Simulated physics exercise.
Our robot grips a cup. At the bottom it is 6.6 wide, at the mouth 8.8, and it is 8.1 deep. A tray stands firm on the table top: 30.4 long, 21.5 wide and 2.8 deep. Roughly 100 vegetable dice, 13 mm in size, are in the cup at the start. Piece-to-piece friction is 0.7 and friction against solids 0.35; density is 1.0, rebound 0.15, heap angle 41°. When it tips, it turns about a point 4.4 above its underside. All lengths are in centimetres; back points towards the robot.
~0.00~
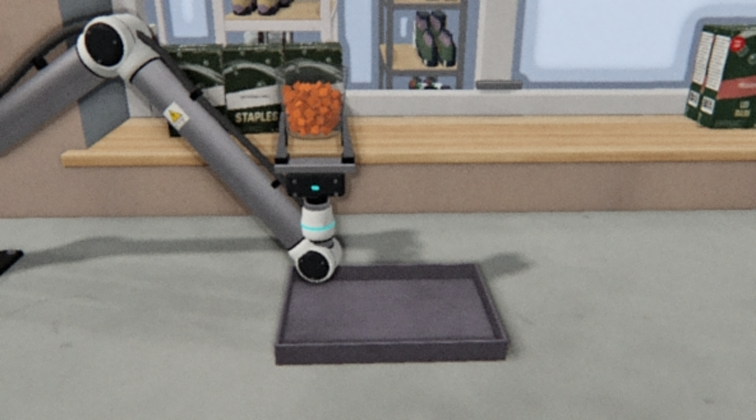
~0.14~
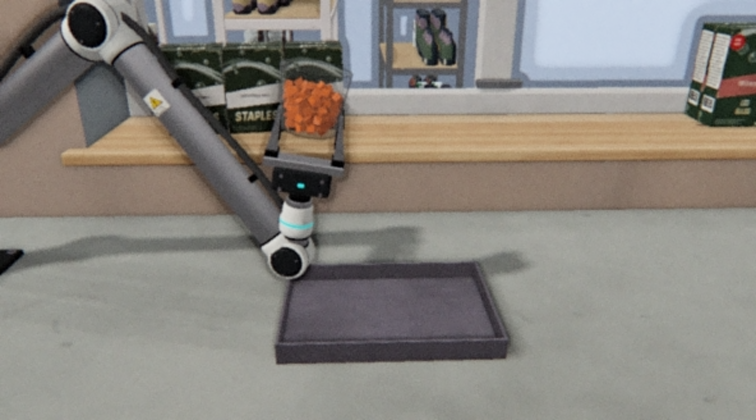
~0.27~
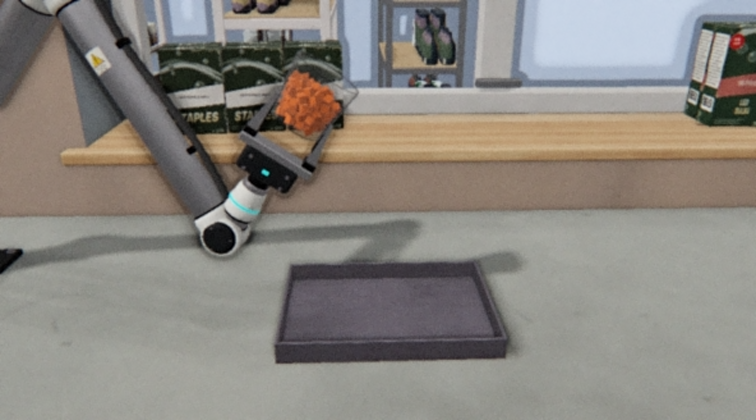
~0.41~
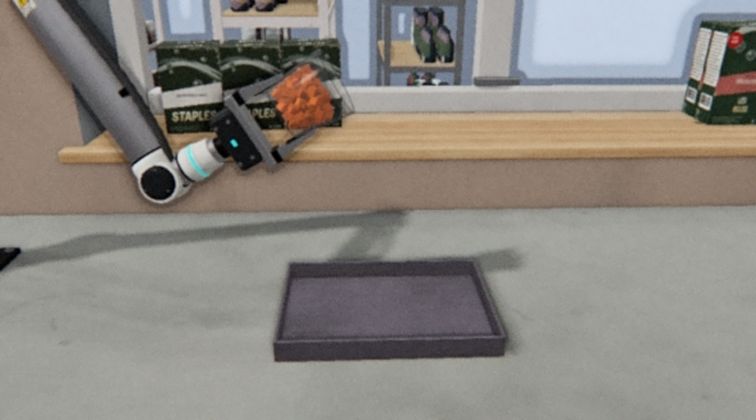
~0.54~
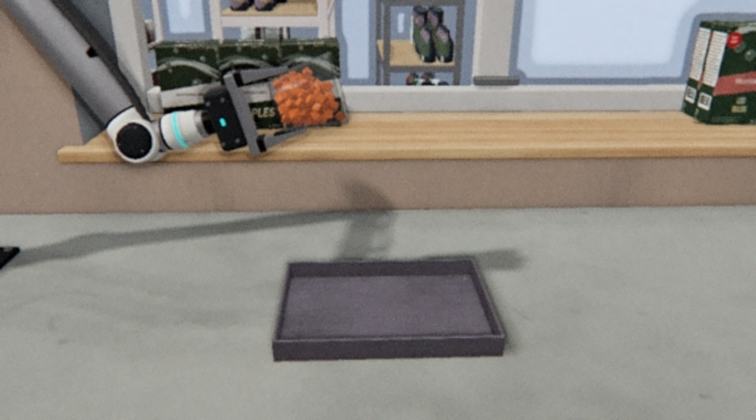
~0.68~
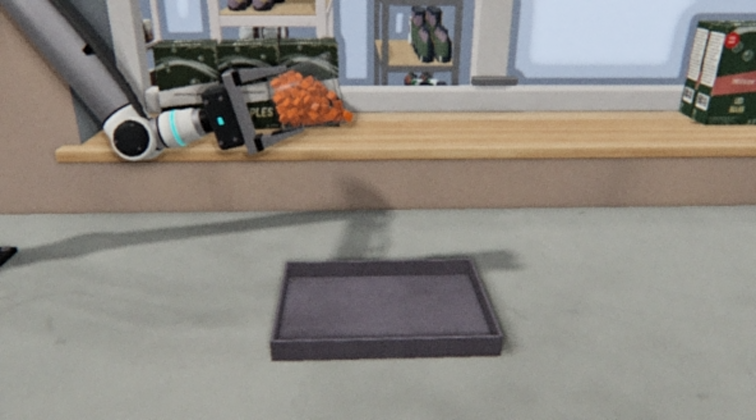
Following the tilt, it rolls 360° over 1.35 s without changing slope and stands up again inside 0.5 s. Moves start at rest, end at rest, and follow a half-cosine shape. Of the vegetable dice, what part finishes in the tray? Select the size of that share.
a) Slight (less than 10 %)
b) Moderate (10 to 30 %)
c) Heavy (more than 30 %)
Moderate (10 to 30 %).
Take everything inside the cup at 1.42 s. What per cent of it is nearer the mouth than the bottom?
Mouth-half fraction: Approx. 45 %.
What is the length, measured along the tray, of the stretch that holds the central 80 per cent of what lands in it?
Spread length: Close to 8 cm.
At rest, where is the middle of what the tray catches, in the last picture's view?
Near (392, 298).
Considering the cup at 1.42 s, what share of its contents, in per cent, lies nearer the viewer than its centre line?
Roughly 35 per cent of the contents lies on the viewer's side of the centre line.
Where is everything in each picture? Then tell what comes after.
The first frame shows cup middle at (313, 102), upright; upper third of the load around (313, 95), from x 285 to 340, top at y 85; 104 in the cup.
The second frame shows cup middle at (313, 101), tipped 10°; upper third of the load around (308, 93), from x 290 to 340, top at y 80.
The third frame shows cup middle at (311, 100), tipped 34°; upper third of the load around (306, 92), from x 280 to 335, top at y 75.
The fourth frame shows cup middle at (309, 98), tipped 61°; upper third of the load around (303, 86), from x 275 to 330, top at y 70.
The fifth frame shows cup middle at (308, 96), tipped 75°; upper third of the load around (300, 86), from x 280 to 340, top at y 75.
The sixth frame shows cup middle at (306, 96), tipped 76°; upper third of the load around (296, 87), from x 275 to 345, top at y 75; 104 in the cup.
After 1.42 s, tipped 76°, highest piece 36 above the table; 96 in the cup, 2 in the tray, 6 in flight or on a rim.
After 2.16 s, tipped 64°, highest piece 36 above the table; 86 in the cup, 18 in the tray.
After 2.73 s, upright, highest piece 37 above the table; 86 in the cup, 18 in the tray.
After 3.43 s, upright, highest piece 37 above the table; 86 in the cup, 18 in the tray.
At rest, 86 in the cup, 18 in the tray. That is 17 % in the tray.
